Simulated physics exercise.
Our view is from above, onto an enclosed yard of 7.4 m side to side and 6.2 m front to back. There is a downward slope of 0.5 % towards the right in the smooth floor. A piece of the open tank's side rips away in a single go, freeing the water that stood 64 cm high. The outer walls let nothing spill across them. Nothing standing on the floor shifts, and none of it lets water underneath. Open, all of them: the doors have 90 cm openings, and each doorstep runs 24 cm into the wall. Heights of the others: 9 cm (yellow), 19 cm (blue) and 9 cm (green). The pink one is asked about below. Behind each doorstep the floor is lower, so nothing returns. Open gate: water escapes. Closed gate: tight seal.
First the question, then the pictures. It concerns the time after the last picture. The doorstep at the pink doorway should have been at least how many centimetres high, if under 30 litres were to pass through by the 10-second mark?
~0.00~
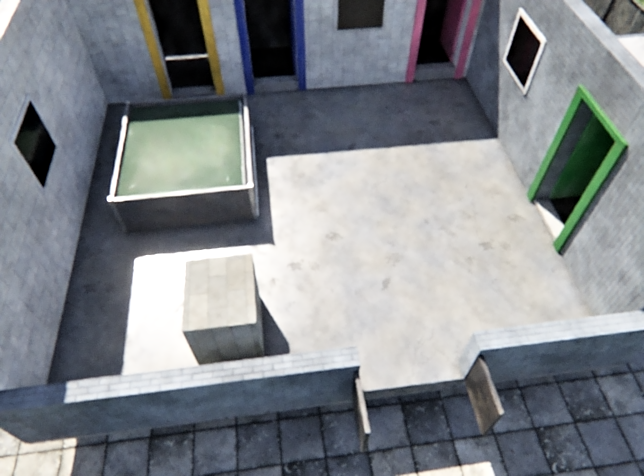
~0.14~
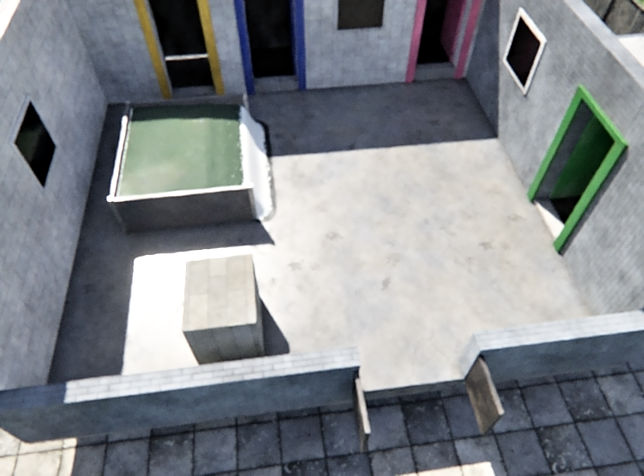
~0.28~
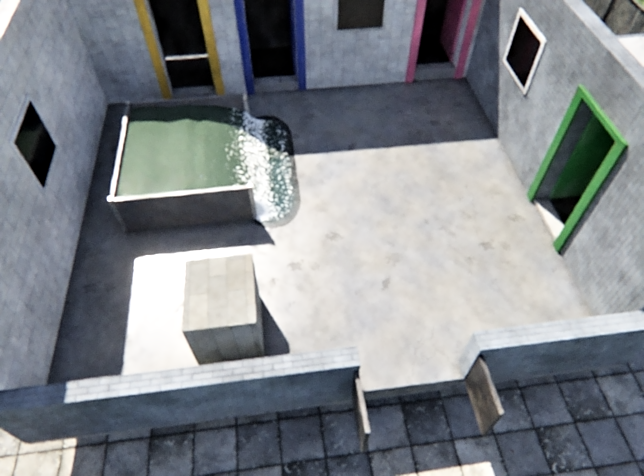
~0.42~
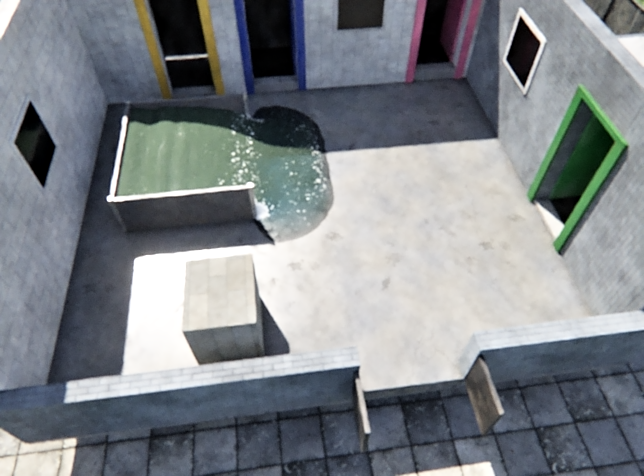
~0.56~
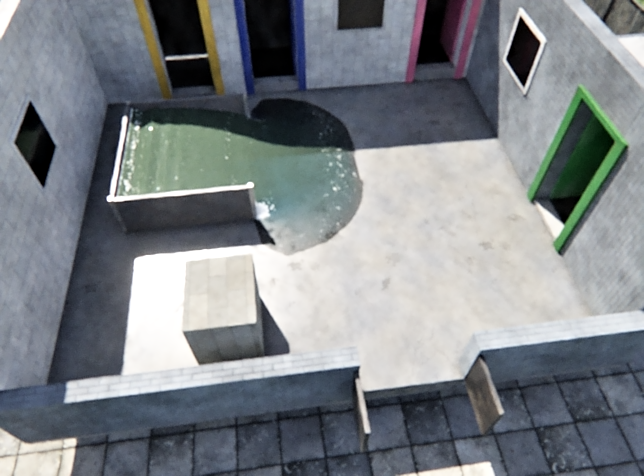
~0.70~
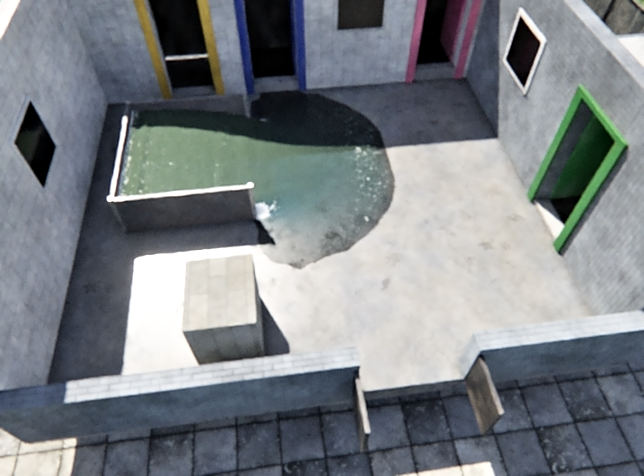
At least some 23 cm.
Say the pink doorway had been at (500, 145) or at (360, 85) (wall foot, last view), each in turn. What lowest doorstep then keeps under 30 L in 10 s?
In turn: Roughly 24 cm, roughly 9.5 cm.
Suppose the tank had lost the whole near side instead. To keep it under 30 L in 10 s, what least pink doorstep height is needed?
Estimate: Near 8.5 cm.
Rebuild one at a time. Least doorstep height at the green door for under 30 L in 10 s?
The green door needs around 15 cm.
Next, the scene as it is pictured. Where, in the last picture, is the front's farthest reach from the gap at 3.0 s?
Close to pixel (607, 342).
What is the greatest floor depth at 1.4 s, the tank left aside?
26 cm.
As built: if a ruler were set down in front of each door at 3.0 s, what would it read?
Yellow door 0 cm, blue door 3 cm, green door 20 cm, pink door 27 cm.
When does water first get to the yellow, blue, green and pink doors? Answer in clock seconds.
Yellow = 6.5 s, blue = 0.9 s, green = 1.8 s, pink = 1.6 s.
After 1.4 s water covers 45 % of the floor, deepest (26 cm) near (261, 198); it has not reached the pink door.
After 3.0 s water covers 60 % of the floor, deepest (38 cm) near (466, 79); 27 cm at the pink door, 7 litres in over its 23 cm doorstep.
After 10.0 s water covers 95 % of the floor, deepest (12 cm) near (344, 232); 5 cm at the pink door, 28 litres in over its 23 cm doorstep.
At the pink door as built, the water arrived by 1.7 s and peaked near 32 cm at 3.2 s.
Run again over the same 10 s with other heights there, 52 litres in over 19 cm, 16 litres over 26 cm. The limit of 30 litres is kept from about 23 cm up.
